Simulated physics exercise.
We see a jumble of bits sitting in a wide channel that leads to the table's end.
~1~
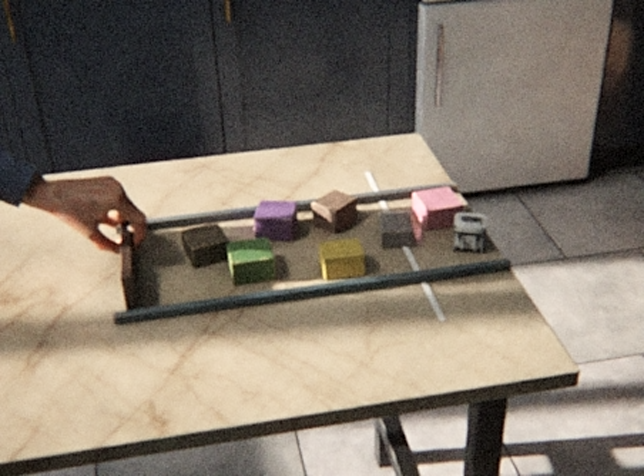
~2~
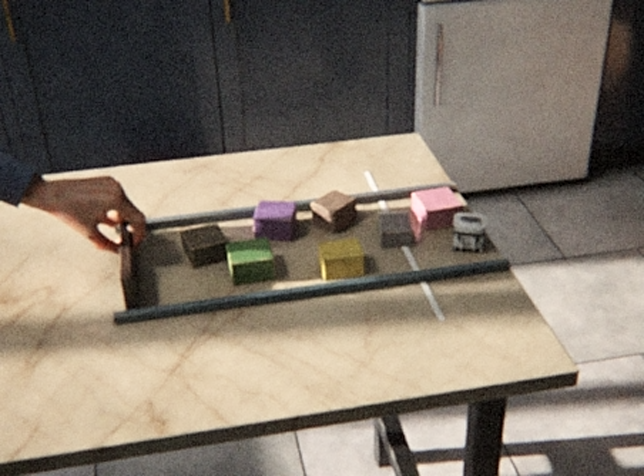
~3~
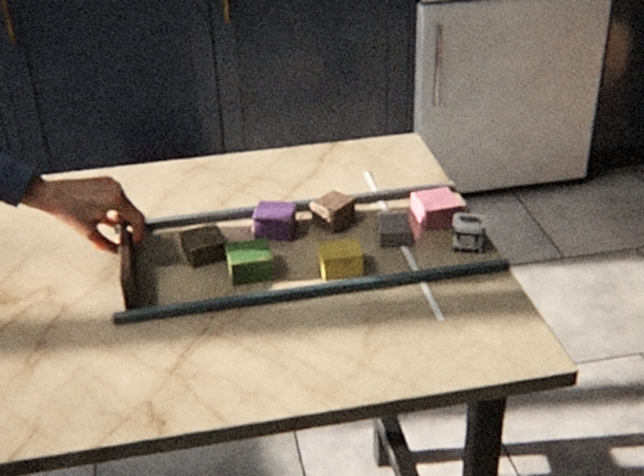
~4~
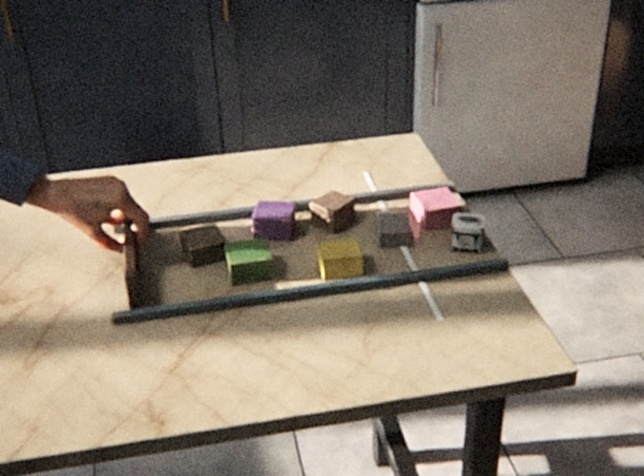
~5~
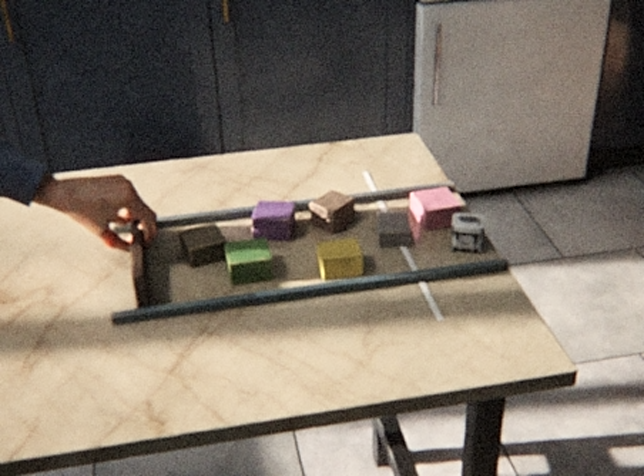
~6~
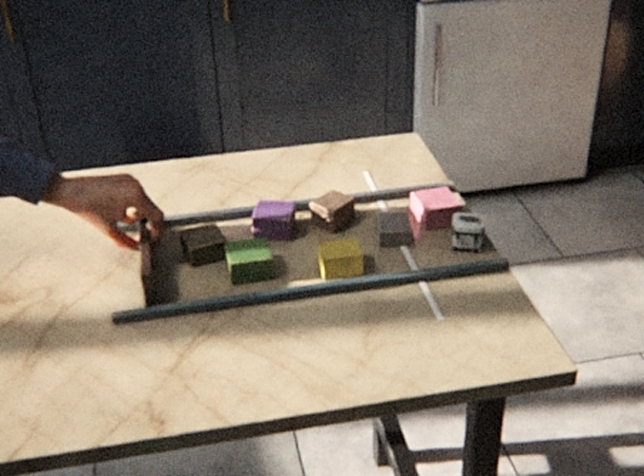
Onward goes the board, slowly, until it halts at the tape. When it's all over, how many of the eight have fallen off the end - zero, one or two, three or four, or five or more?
The push knocks just one or two off.
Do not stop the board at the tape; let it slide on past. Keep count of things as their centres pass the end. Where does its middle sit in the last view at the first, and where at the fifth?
At the first moment about (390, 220), at the next about (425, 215).
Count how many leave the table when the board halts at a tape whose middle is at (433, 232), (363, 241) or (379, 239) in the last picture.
Taken one after another, the numbers are 5, 0 and 0.
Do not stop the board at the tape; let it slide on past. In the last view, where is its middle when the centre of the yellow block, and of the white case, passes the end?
Middle: Roughly (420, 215); roughly (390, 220).
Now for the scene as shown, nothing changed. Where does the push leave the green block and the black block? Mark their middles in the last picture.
Okay, so first (426, 240), and next (414, 221).
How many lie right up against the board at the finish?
Number: 3.
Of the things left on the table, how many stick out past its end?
I'd say 0 of them.
Soon after, none off yet; white case at rest near (468, 232); pink block at rest near (436, 208); grey block at rest near (394, 229).
By the end, the number that fall off is one or two; fallen, pink block and white case.
